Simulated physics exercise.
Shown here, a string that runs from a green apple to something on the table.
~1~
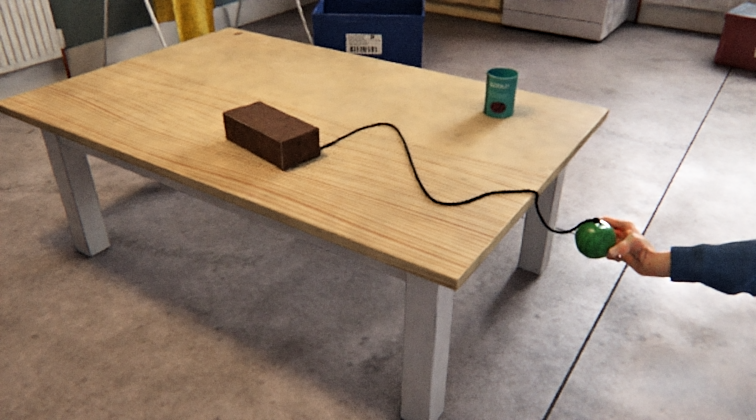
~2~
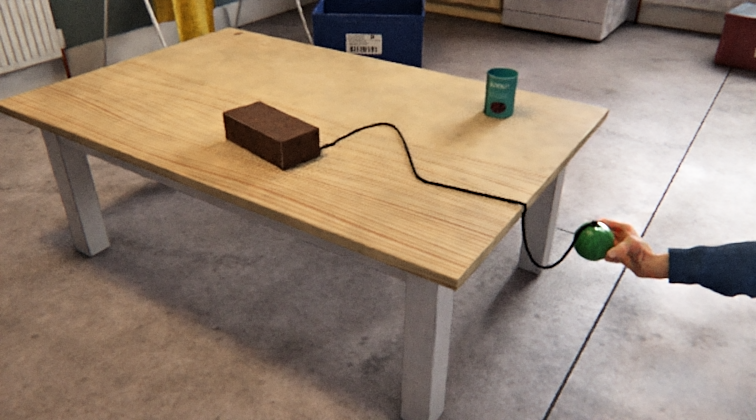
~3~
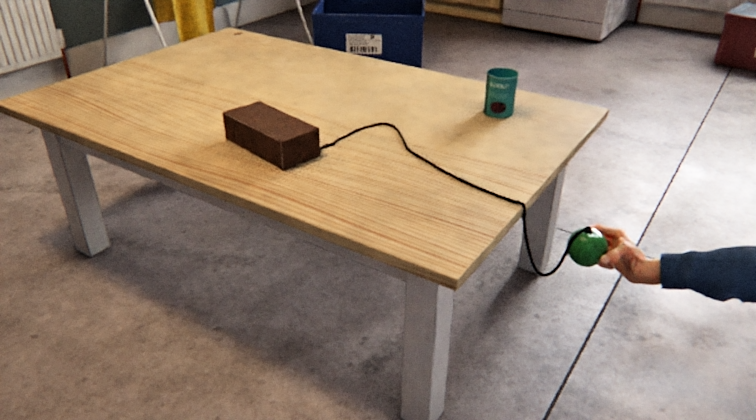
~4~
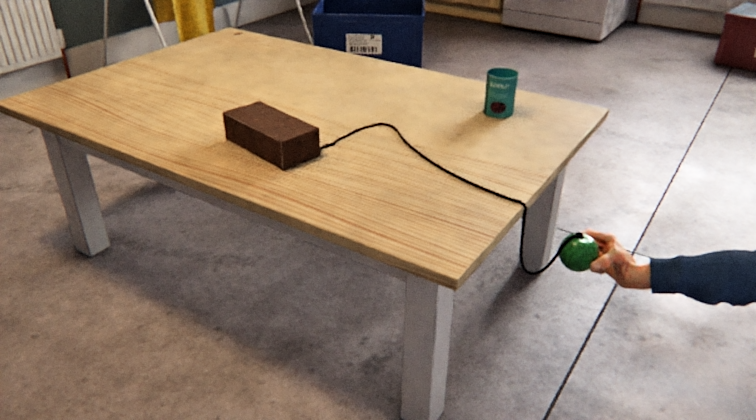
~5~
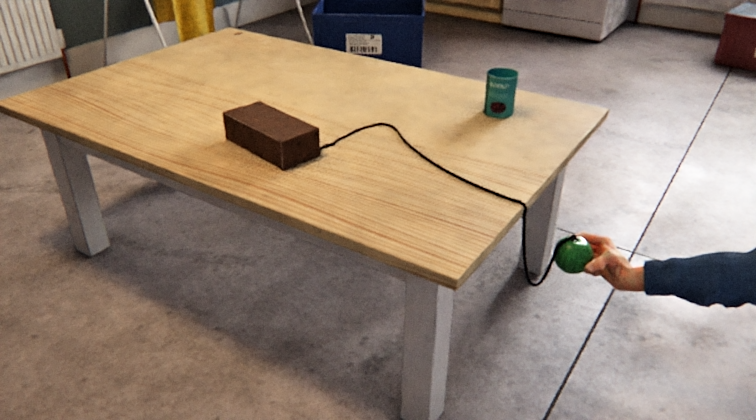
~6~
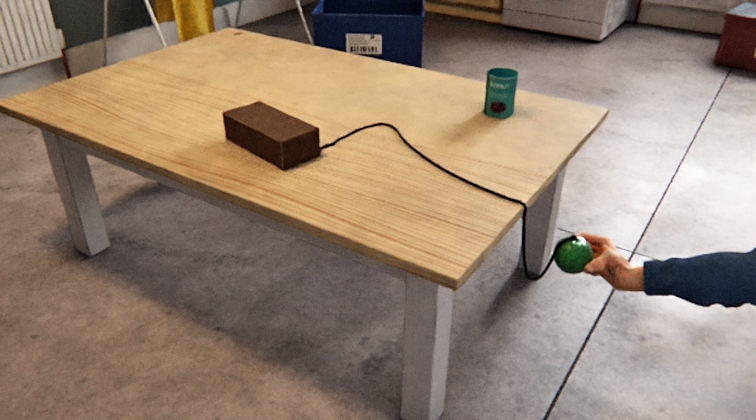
A hand in a dark blue sleeve holds a green apple beyond the right edge of a pale wooden table, seen from slightly above in a room with a grey floor. A slack black string runs from the apple over the table edge to a brown brick, with a turquoise cup farther right. The hand moves the apple slightly left and down, the string shifts and sags, and the brick, cup and camera stay still.
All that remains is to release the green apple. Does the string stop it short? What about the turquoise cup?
In the end the green apple lands on the floor; the turquoise cup keeps its place.
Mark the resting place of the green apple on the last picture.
Near (547, 356).
Then, 0.68 s after the last picture, apple on the floor near (547, 356); brick unmoved; cup unmoved.
At rest, apple on the floor near (547, 356); brick unmoved; cup unmoved. The green apple drops all the way and the turquoise cup stays on top.
